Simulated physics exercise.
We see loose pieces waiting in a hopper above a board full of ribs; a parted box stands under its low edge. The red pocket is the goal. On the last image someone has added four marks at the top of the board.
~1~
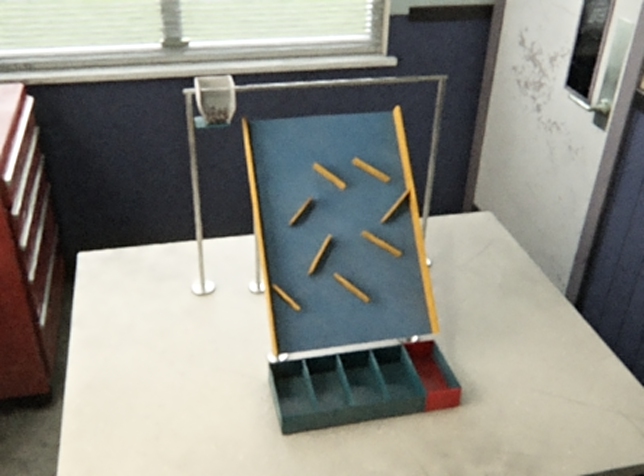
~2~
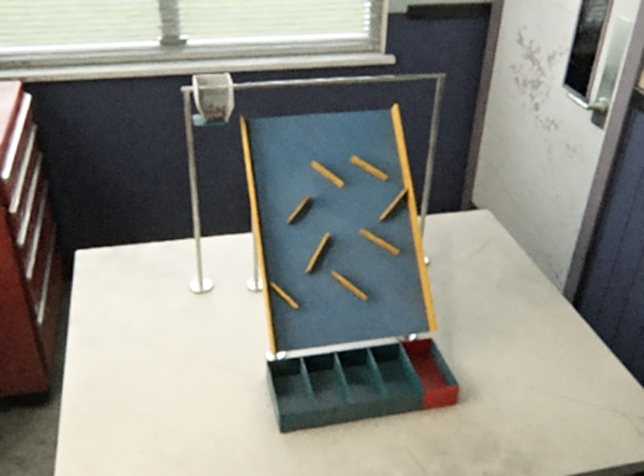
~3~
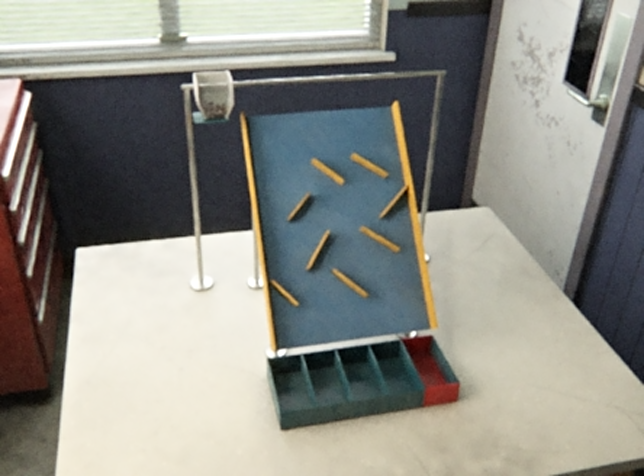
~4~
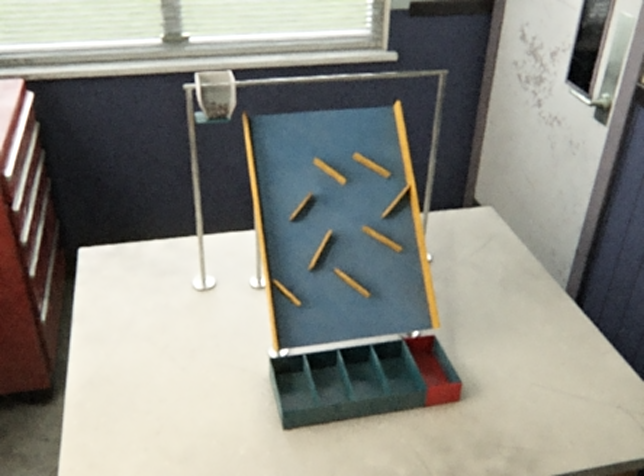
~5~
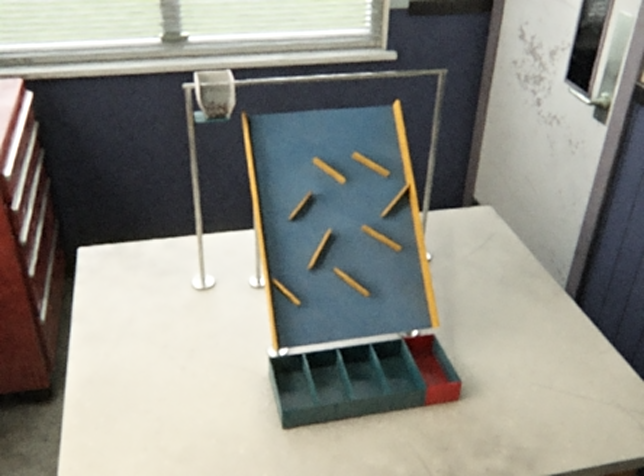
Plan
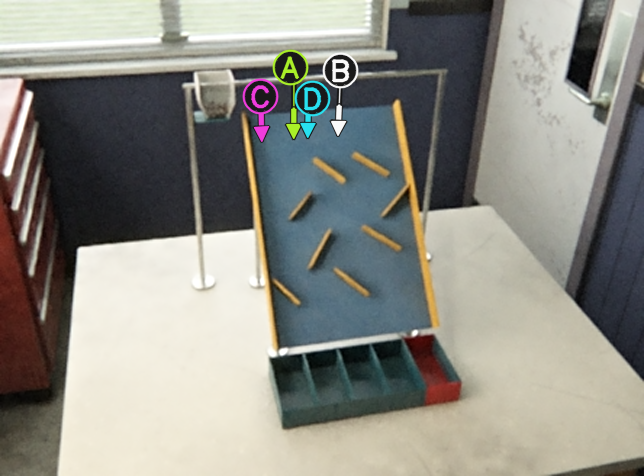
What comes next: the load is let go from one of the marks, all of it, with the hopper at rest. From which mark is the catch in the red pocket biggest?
I would pick mark B.
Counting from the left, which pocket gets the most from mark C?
It is the third one.
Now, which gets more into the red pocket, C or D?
That is mark D.
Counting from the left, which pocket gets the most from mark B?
The fifth.
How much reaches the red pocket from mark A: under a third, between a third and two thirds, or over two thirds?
It is under a third.
On the marked copy, mark A meets the board at (293, 133); mark B meets the board at (338, 130); mark C meets the board at (261, 136); mark D meets the board at (307, 132).
Choosing A, about a tenth in the red pocket, the larger part in other pockets, about a tenth outside the box.
Choosing B, the larger part in the red pocket, about a tenth in other pockets, about a tenth outside the box.
Choosing C, not one piece in the red pocket, the larger part in other pockets, roughly a quarter outside the box.
Choosing D, roughly half in the red pocket, roughly a third in other pockets, about a tenth outside the box.
